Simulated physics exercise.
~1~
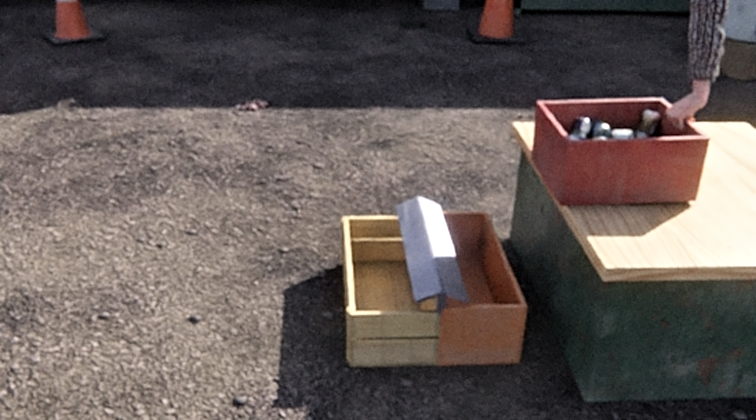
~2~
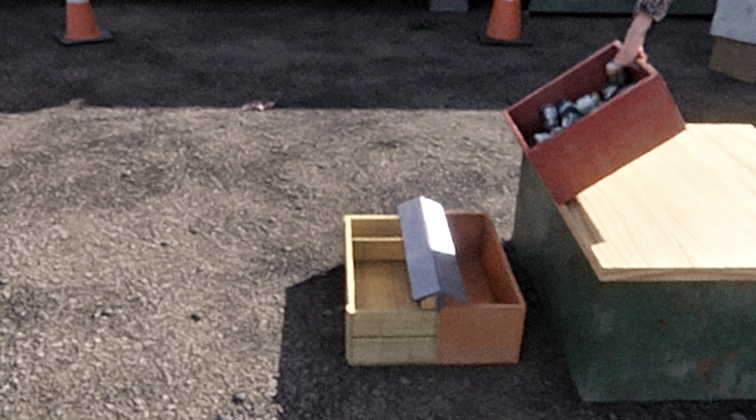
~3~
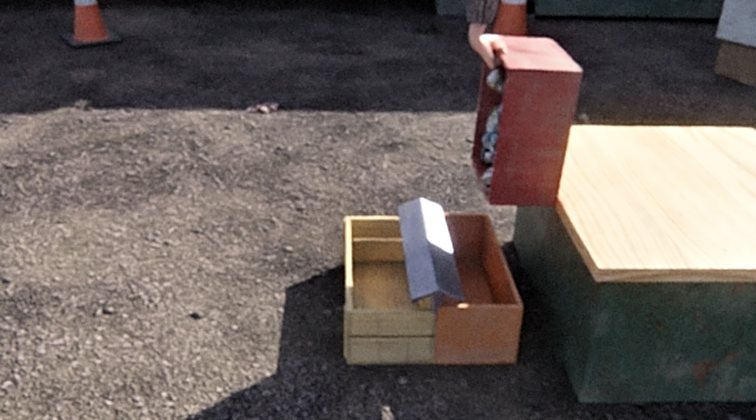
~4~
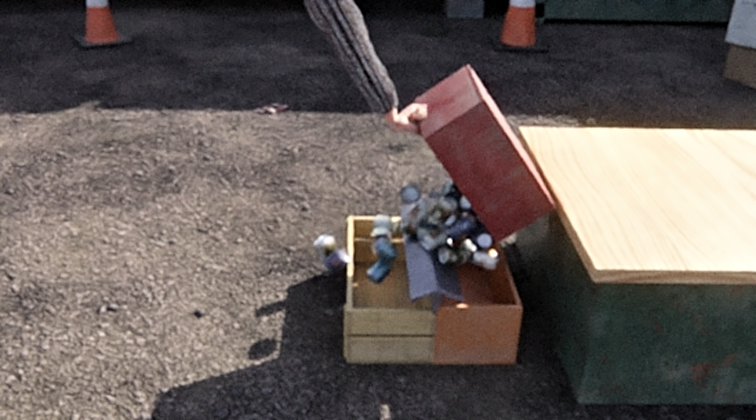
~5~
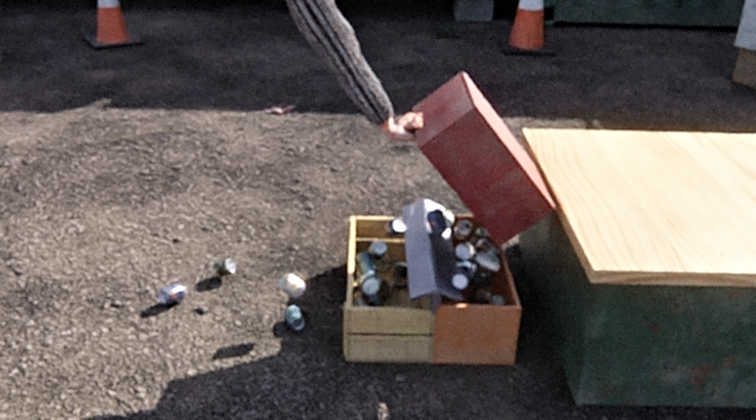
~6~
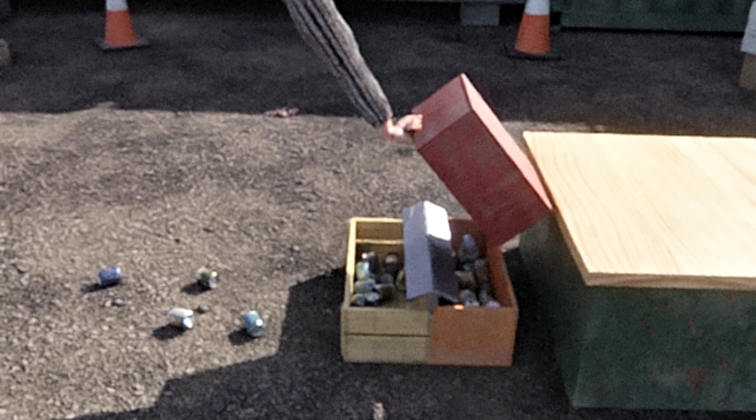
The clip shows a hand tipping a red crate of mini cans over a bench edge, pouring them onto a metal ridge between two joined tubs below. The cans settle in both the orange and wooden tubs, while four roll onto the ground to the left.
